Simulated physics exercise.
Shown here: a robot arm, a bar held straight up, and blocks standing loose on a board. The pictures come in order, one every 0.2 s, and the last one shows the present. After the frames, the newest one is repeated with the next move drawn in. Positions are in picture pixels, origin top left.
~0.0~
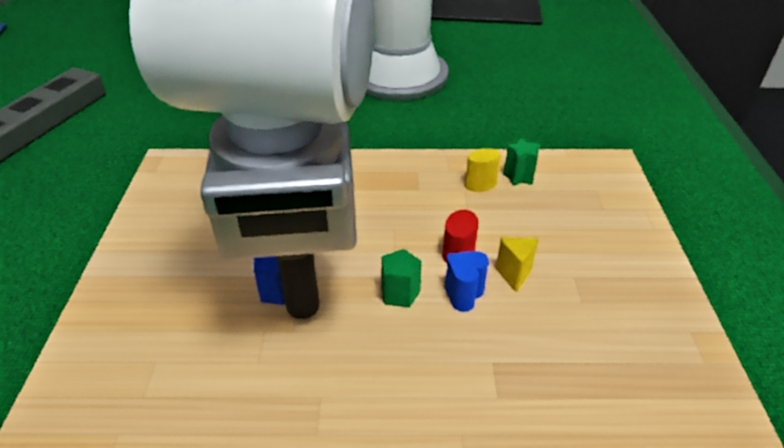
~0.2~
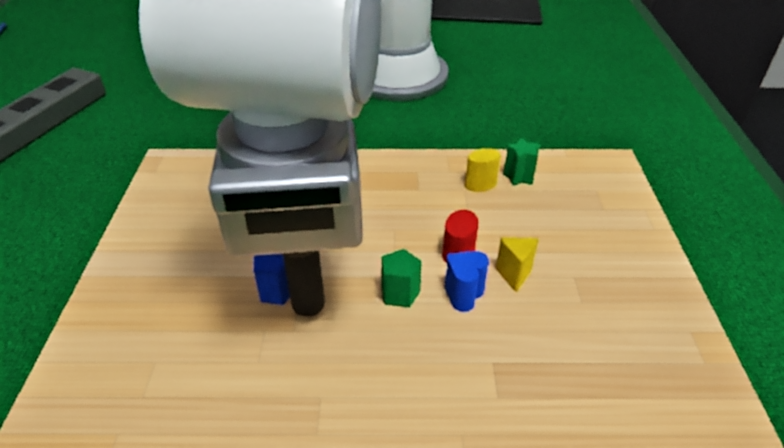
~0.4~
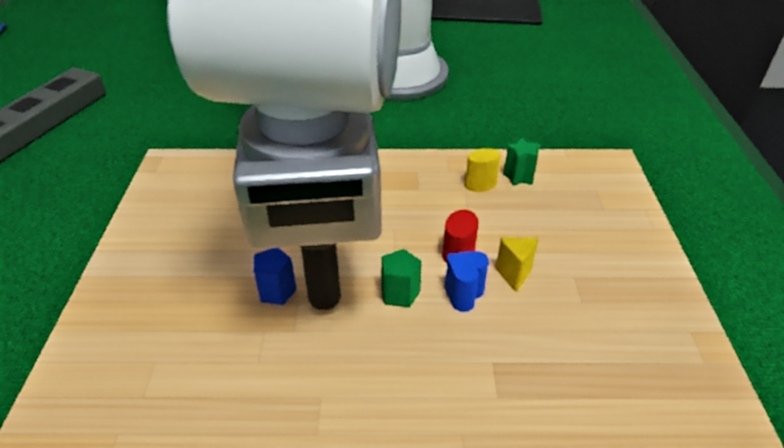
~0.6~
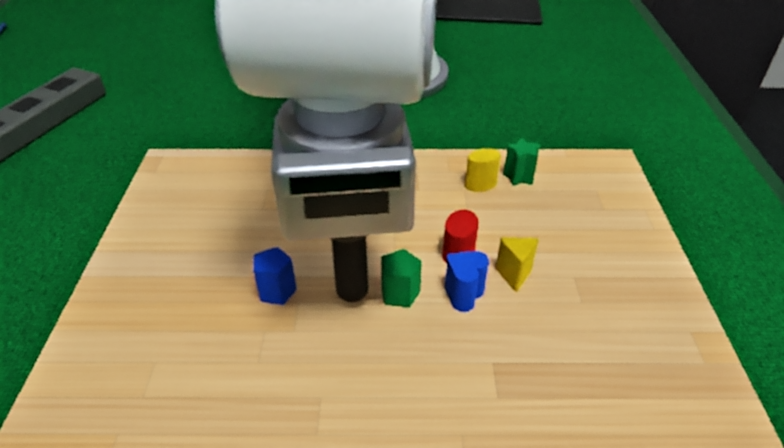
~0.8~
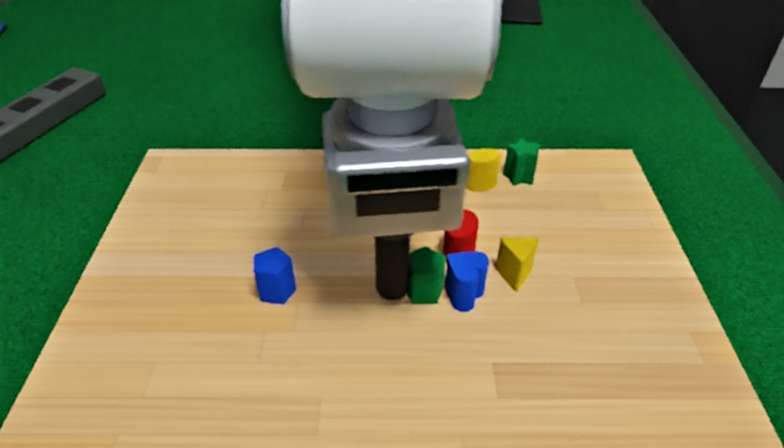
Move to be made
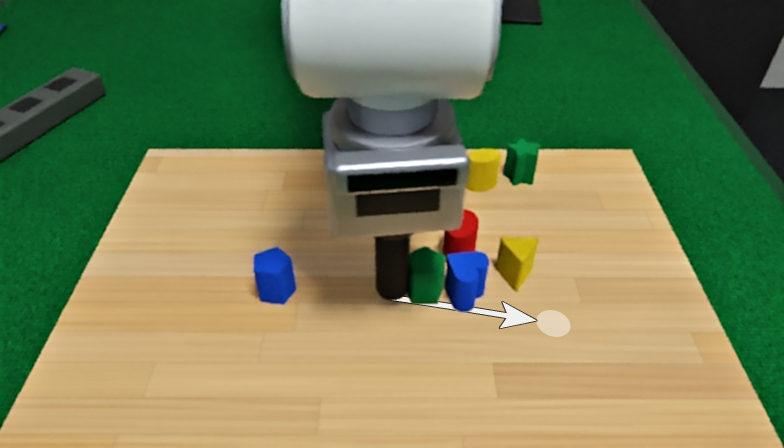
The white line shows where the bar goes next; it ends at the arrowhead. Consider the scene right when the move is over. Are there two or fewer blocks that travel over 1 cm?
In short: No.
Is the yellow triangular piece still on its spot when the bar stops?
It seems not.
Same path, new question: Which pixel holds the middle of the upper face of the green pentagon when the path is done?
Around pixel (471, 252).
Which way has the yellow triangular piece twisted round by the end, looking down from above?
Rotation: Counter-clockwise.
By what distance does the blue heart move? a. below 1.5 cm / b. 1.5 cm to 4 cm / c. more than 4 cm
My answer is option c.
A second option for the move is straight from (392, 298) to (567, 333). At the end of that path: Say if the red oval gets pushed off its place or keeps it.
It ends up on the same spot.
Path on the board, straight from (392, 298) to (553, 323).
The first path, step by step. One third of the way, bar at (445, 297); green pentagon at (466, 254), turned 30° anticlockwise; blue heart at (505, 259), turned 30° clockwise; yellow triangular piece at (527, 244), turned 25° anticlockwise.
Two thirds of the way, bar at (501, 306); green pentagon at (471, 252), turned 55° anticlockwise; blue heart at (518, 257), turned 15° clockwise; yellow triangular piece at (533, 238), turned 35° anticlockwise.
At the end, bar at (556, 315); green pentagon at (471, 252), turned 55° anticlockwise; red oval in place; blue heart at (522, 256); yellow triangular piece at (533, 236), turned 40° anticlockwise.
